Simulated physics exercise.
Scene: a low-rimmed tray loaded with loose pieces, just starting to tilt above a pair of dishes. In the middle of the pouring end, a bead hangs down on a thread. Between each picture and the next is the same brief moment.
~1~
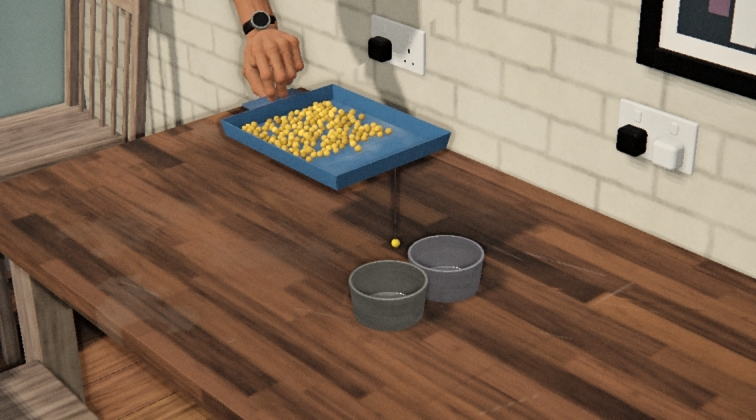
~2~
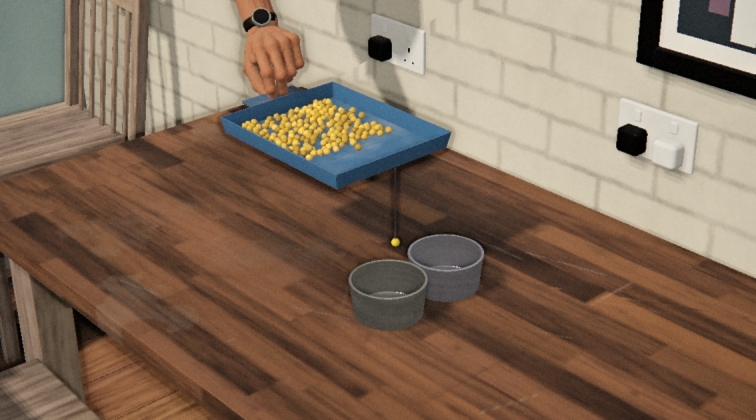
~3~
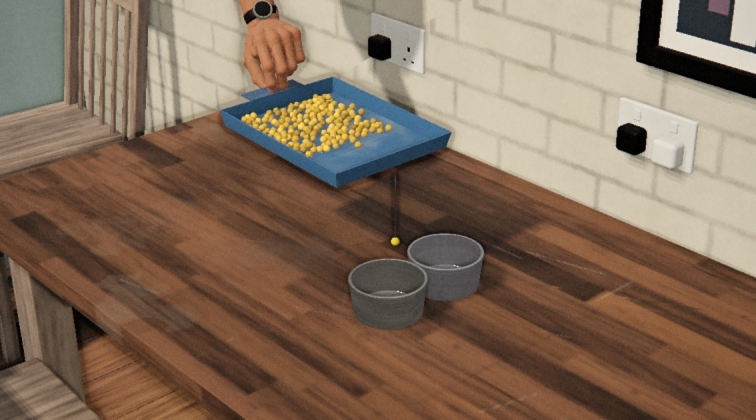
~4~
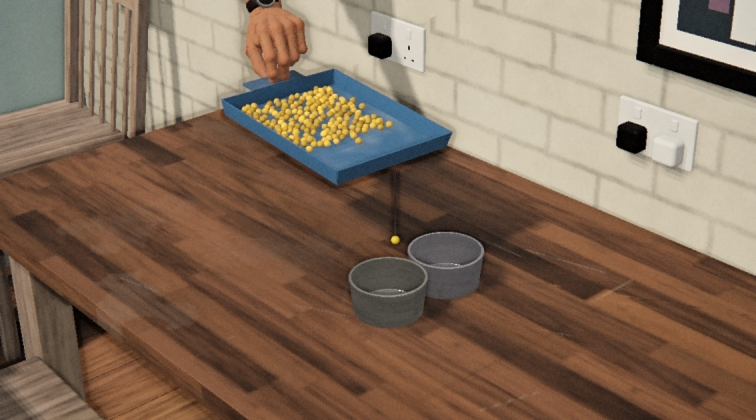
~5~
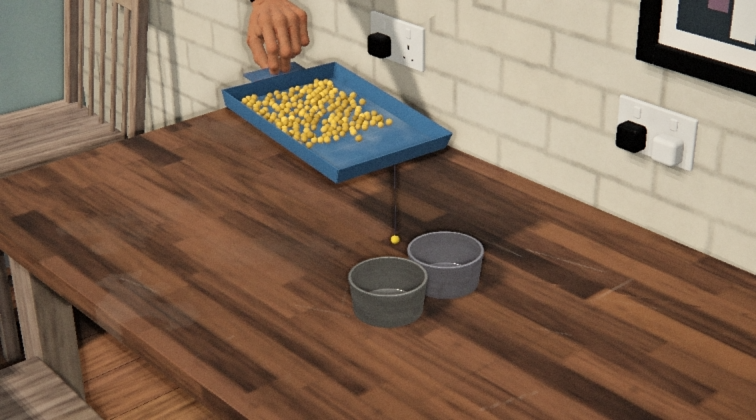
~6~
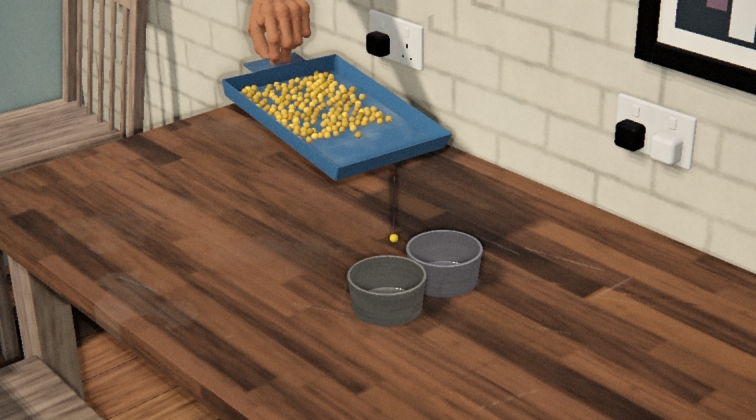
A blue tray of yellow corn balls tilted slightly as the hand at its back rose a little, while a yellow bead hung on a thread near two gray dishes that stayed still.
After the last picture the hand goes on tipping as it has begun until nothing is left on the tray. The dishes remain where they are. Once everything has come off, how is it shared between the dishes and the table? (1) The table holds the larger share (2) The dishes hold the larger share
Answer: 2.
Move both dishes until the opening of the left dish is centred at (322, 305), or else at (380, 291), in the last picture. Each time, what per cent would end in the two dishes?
Trial 1 near 0 percent, trial 2 near 30 percent.
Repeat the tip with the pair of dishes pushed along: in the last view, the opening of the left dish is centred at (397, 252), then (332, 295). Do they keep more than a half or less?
First shift, a majority share; second shift, a minority share.
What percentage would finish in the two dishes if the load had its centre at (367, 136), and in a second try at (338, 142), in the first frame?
In order, roughly 60 % and 60 %.
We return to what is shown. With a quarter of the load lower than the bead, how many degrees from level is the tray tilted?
Somewhere near 105°.
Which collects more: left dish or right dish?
The one that comes out ahead is the rightward one.
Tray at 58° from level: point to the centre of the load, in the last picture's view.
The centre of the load shows up near (409, 137) in the last view.
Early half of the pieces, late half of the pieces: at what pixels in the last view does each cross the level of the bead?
The opening part goes through (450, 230); what follows goes through (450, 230).
Shortly afterwards, tray tipped steeply; all but a few on the tray; only a few in the air.
Next, tray tipped right over; the bulk on the tray; only a few in the right dish; only a few outside both; a little in the air.
Some moments later, tray tipped past a quarter turn; only a few in the left dish; the bulk in the right dish; near a quarter outside both.
In the end, tray tipped past a quarter turn; only a few in the left dish; the bulk in the right dish; near a quarter outside both.
